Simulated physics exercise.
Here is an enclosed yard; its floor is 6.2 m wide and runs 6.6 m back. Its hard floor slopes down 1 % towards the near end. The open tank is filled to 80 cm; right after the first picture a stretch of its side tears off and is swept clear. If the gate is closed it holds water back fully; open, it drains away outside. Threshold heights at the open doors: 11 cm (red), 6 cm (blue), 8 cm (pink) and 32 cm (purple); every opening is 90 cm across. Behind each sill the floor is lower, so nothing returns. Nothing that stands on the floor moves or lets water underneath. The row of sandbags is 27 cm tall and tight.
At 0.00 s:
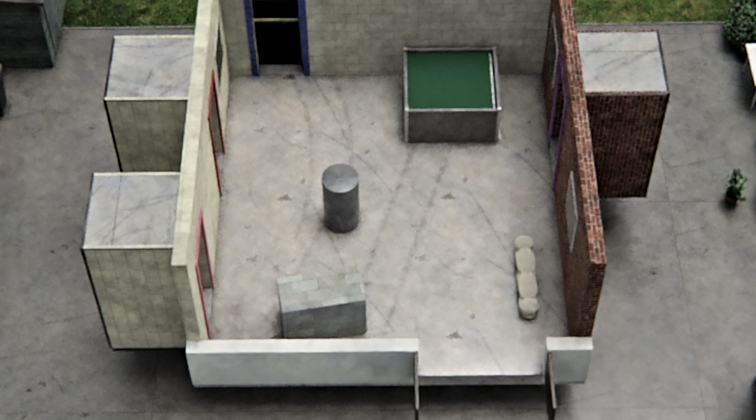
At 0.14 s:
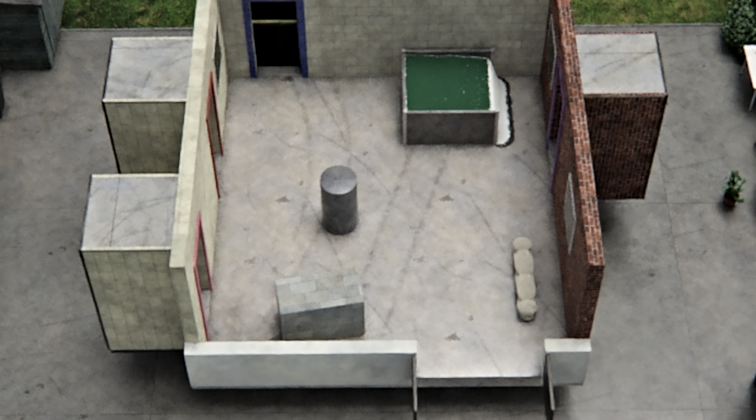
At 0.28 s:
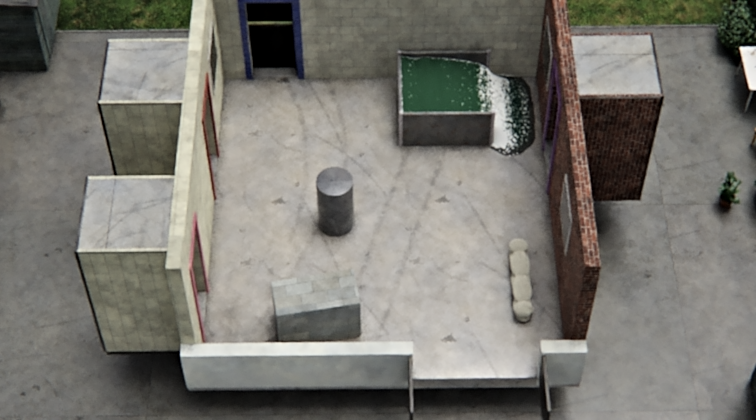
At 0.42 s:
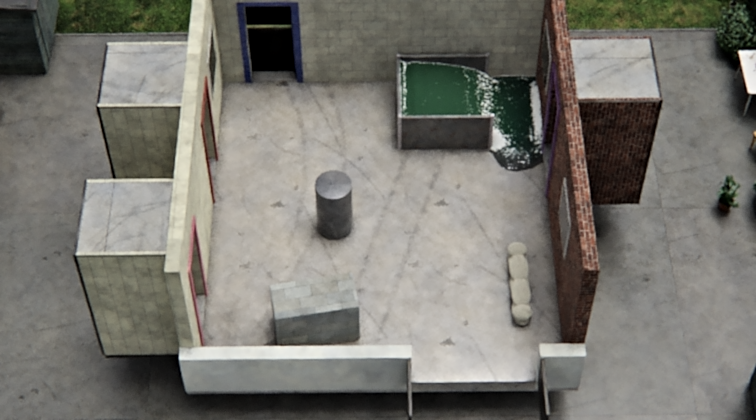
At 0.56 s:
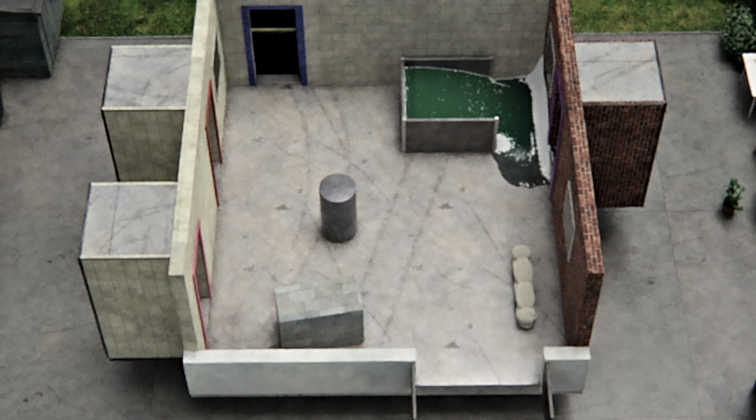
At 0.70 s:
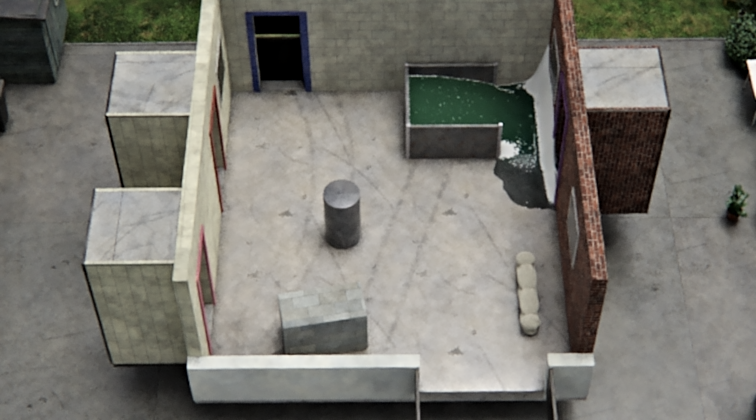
Dark green water bursts from the right side of an open grey tank at the back of a walled, roofless concrete yard, seen from high above. A dark grey cylinder, a pale block and a row of rounded stones stand on the floor, between a pale left wall and a red brick right wall. Foaming white, the water spreads to the brick wall and creeps nearer along it, while the view drifts slightly.
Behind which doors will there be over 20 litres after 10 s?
Door by door: At the red door it stays under the limit; at the blue door it stays under the limit; at the pink door it stays under the limit; at the purple door it does not reach the limit.
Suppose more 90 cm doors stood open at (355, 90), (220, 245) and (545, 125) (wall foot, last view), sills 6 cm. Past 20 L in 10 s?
In that order: Below, not over, above.
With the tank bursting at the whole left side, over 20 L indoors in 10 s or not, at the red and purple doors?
Against that limit: Red past it, purple under.
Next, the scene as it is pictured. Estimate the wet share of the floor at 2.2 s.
About 30 per cent.
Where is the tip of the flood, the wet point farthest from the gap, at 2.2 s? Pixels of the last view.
Around (573, 378).
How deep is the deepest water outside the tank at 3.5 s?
Roughly 32 cm.
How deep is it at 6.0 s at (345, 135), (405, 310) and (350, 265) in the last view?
In that order: 1, 6 and 1 cm.
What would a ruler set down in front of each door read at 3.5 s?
Depths in cm: Red 0, blue 1, pink 0, purple 13.
After 1.4 s water covers 15 % of the floor and is deepest (57 cm) near (543, 93); red door not reached, blue door not reached, pink door not reached, purple door 28 cm at the sill, 2 L in.
After 2.2 s water covers 30 % of the floor and is deepest (35 cm) near (501, 142); red door not reached, blue door 1 cm at the sill, 0 L in, pink door not reached, purple door 22 cm at the sill, 3 L in.
After 3.5 s water covers 50 % of the floor and is deepest (32 cm) near (573, 378); red door not reached, blue door 1 cm at the sill, 0 L in, pink door not reached, purple door 13 cm at the sill, 3 L in.
After 6.0 s water covers 65 % of the floor and is deepest (16 cm) near (570, 350); red door 2 cm at the sill, 0 L in, blue door 1 cm at the sill, 0 L in, pink door 7 cm at the sill, 0 L in, purple door 10 cm at the sill, 3 L in.
After 10.0 s water covers 75 % of the floor and is deepest (10 cm) near (509, 128); red door 6 cm at the sill, 0 L in, blue door 1 cm at the sill, 0 L in, pink door 8 cm at the sill, 0 L in, purple door 7 cm at the sill, 3 L in.
